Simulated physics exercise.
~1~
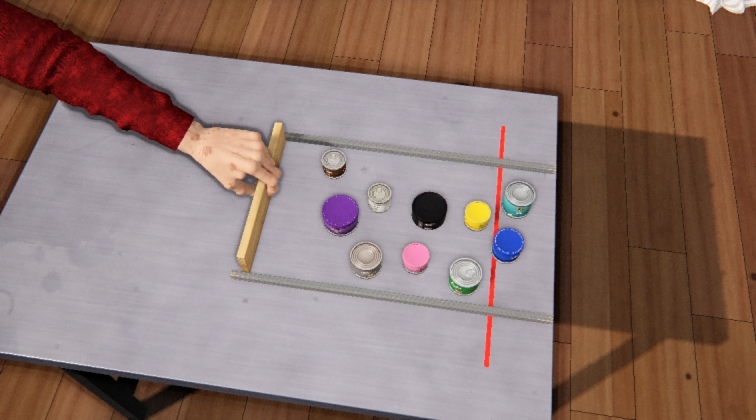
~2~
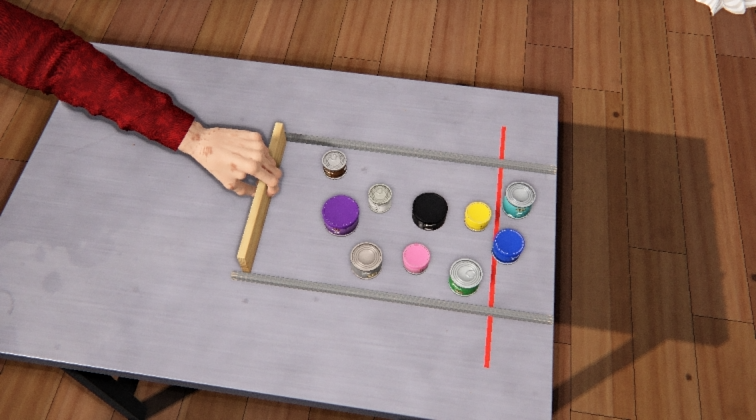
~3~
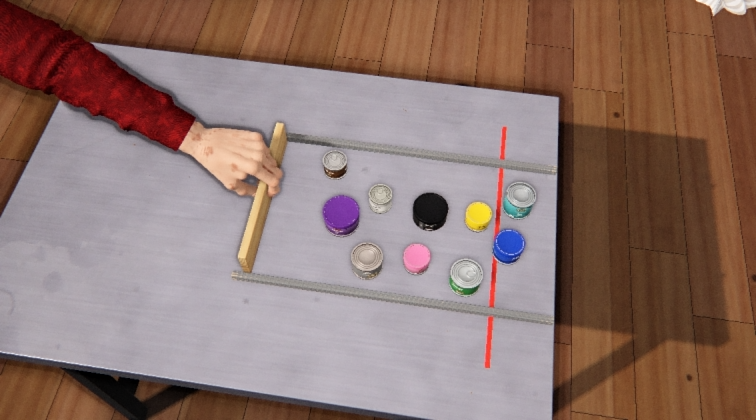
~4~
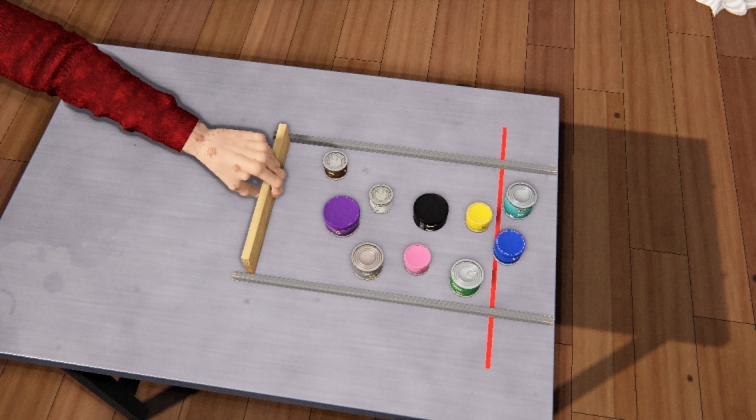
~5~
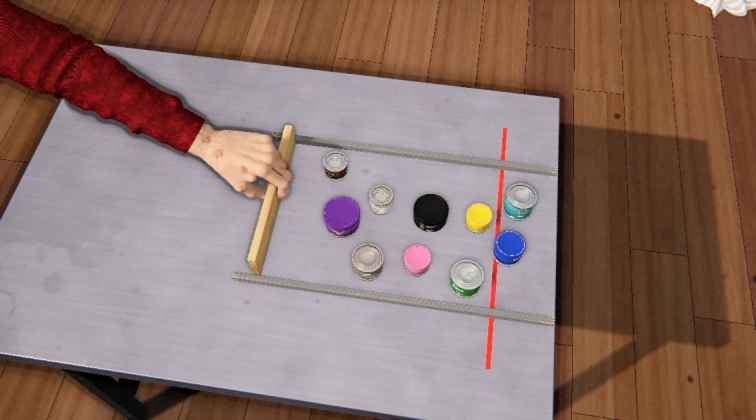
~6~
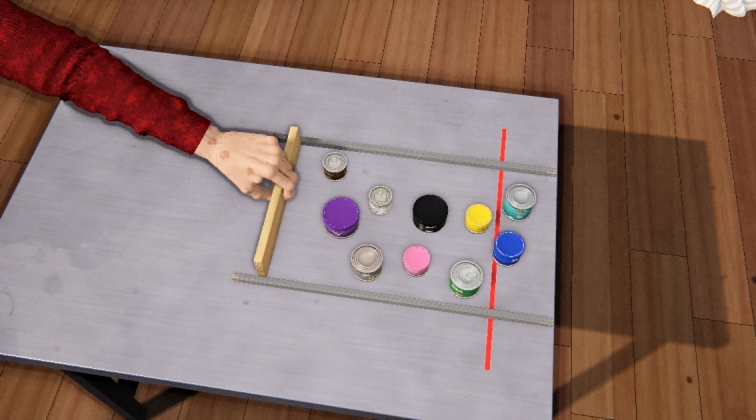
A hand in a red sleeve slides a wooden board slightly right toward scattered colourful pots.
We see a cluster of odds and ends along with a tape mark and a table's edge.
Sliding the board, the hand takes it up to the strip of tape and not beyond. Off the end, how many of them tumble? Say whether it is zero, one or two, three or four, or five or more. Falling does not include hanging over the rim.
I expect that one or two fall off.
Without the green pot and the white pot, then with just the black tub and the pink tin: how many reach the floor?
The counts would be 0 and 0.
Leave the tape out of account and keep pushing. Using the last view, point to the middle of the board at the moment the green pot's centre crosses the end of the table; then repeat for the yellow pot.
Roughly at (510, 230) and roughly at (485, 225).
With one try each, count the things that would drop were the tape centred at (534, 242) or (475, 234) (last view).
The floor gets 6 the first time and 0 the second.
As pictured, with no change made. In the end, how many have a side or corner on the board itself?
In total, 4.
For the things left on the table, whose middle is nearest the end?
The turquoise tin is foremost.
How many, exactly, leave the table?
Result - number fallen: 1.
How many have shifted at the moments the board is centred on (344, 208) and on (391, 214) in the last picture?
2, then 6.
Soon after, none off yet; turquoise tin at rest near (519, 203); blue pot at rest near (508, 249); yellow pot at rest near (478, 219).
Then, none off yet; turquoise tin moved a little near (529, 202); blue pot moving near (513, 249); yellow pot moved well along near (527, 231).
By the end, the number that fall off is one or two; fallen, yellow pot.
